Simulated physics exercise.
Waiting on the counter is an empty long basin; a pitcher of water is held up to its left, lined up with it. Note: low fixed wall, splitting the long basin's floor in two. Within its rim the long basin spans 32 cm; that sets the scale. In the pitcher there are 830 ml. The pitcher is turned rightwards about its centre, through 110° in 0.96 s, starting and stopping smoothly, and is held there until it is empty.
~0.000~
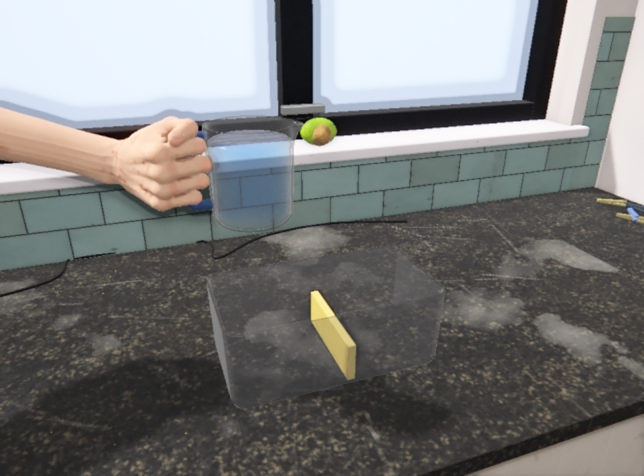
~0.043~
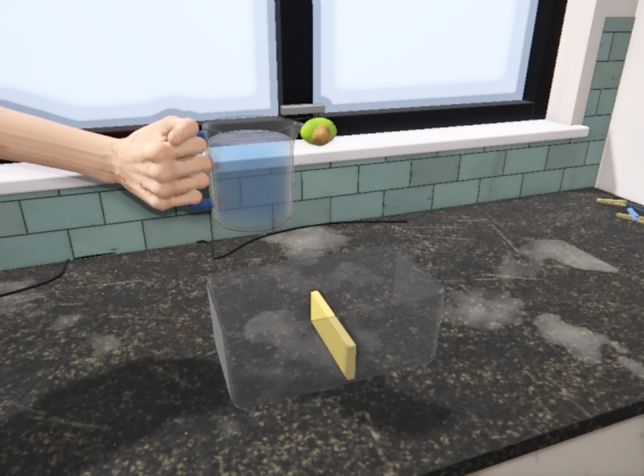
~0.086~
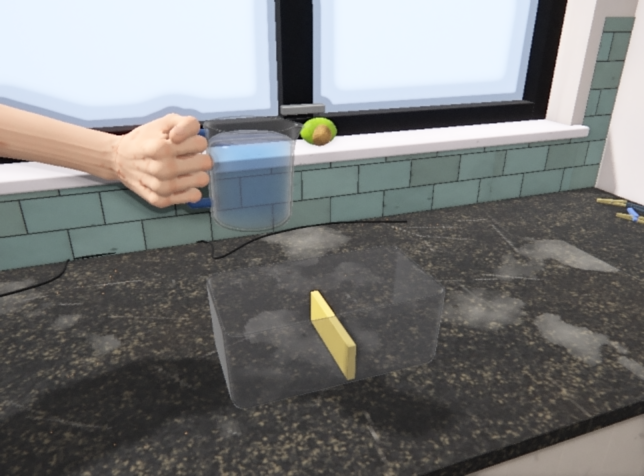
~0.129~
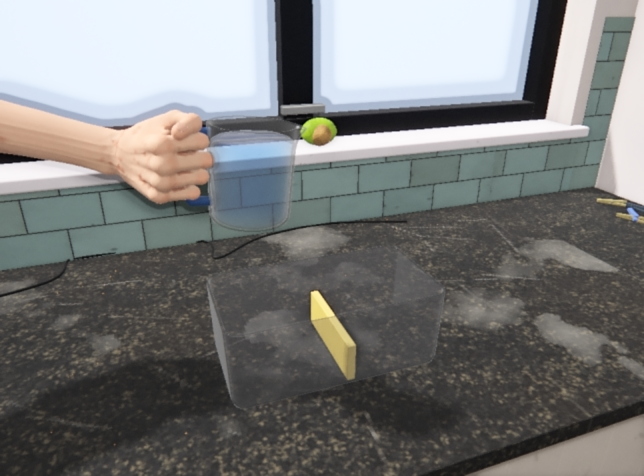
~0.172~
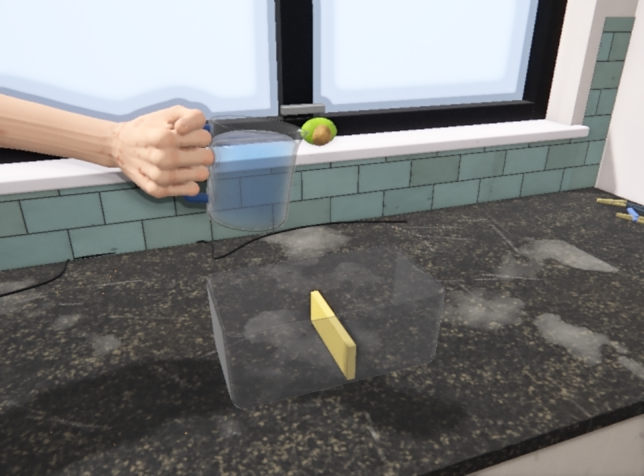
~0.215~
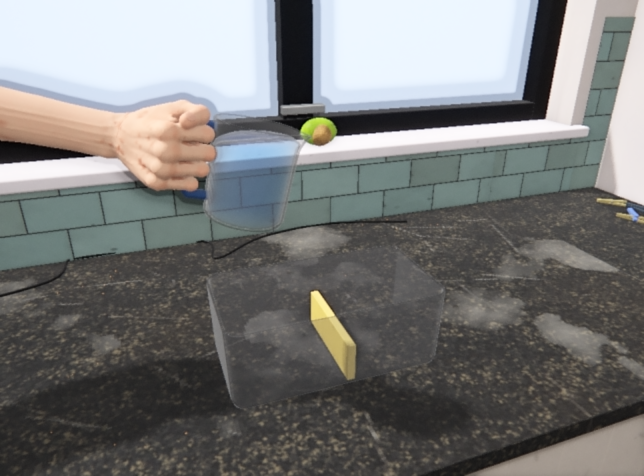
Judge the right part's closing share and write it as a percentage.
I would judge it at 88 per cent.
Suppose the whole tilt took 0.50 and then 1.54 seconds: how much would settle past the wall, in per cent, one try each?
Some 80 and 85 per cent, in that order.
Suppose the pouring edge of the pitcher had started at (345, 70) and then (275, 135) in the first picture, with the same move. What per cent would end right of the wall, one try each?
It comes to 70 per cent, and then 40 per cent.
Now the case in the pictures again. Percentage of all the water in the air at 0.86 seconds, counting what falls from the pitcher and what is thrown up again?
Around 26 percent of the liquid.
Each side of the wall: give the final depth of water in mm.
I'd expect close to 4 mm on the left and close to 32 mm on the right.
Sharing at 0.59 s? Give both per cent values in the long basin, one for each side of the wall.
About 0 left, about 4 right.
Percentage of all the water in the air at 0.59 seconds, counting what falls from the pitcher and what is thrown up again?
Some 20 per cent, I reckon.
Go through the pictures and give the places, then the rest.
In the first frame, it leans 0°; its right rim is at (302, 122); the water meets the walls at (207, 142) and (289, 135); the long basin's rim runs from (215, 305) to (419, 268); the wall's top is at (332, 317).
In the second frame, it leans 1°; its right rim is at (303, 123); the water meets the walls at (207, 142) and (289, 135).
In the third frame, it leans 2°; its right rim is at (304, 124); the water meets the walls at (208, 141) and (291, 136).
In the fourth frame, it leans 5°; its right rim is at (306, 127); the water meets the walls at (210, 141) and (292, 137).
In the fifth frame, it leans 8°; its right rim is at (308, 130); the water meets the walls at (211, 142) and (294, 137).
In the sixth frame, it leans 13°; its right rim is at (311, 135); the water meets the walls at (214, 144) and (299, 138).
After 0.59 s the tilt is 74° and 76 per cent is still to pour, 0 is left of the wall and 4 right of it.
After 0.86 s the tilt is 107° and 20 per cent is still to pour, 1 is left of the wall and 53 right of it.
After 1.15 s the tilt is 110° and 1 per cent is still to pour, 8 is left of the wall and 86 right of it.
After 1.46 s the tilt is 110° and 0 per cent is still to pour, 10 is left of the wall and 88 right of it.
In the end 10 per cent lies left of the wall, 88 right of it and 2 outside.
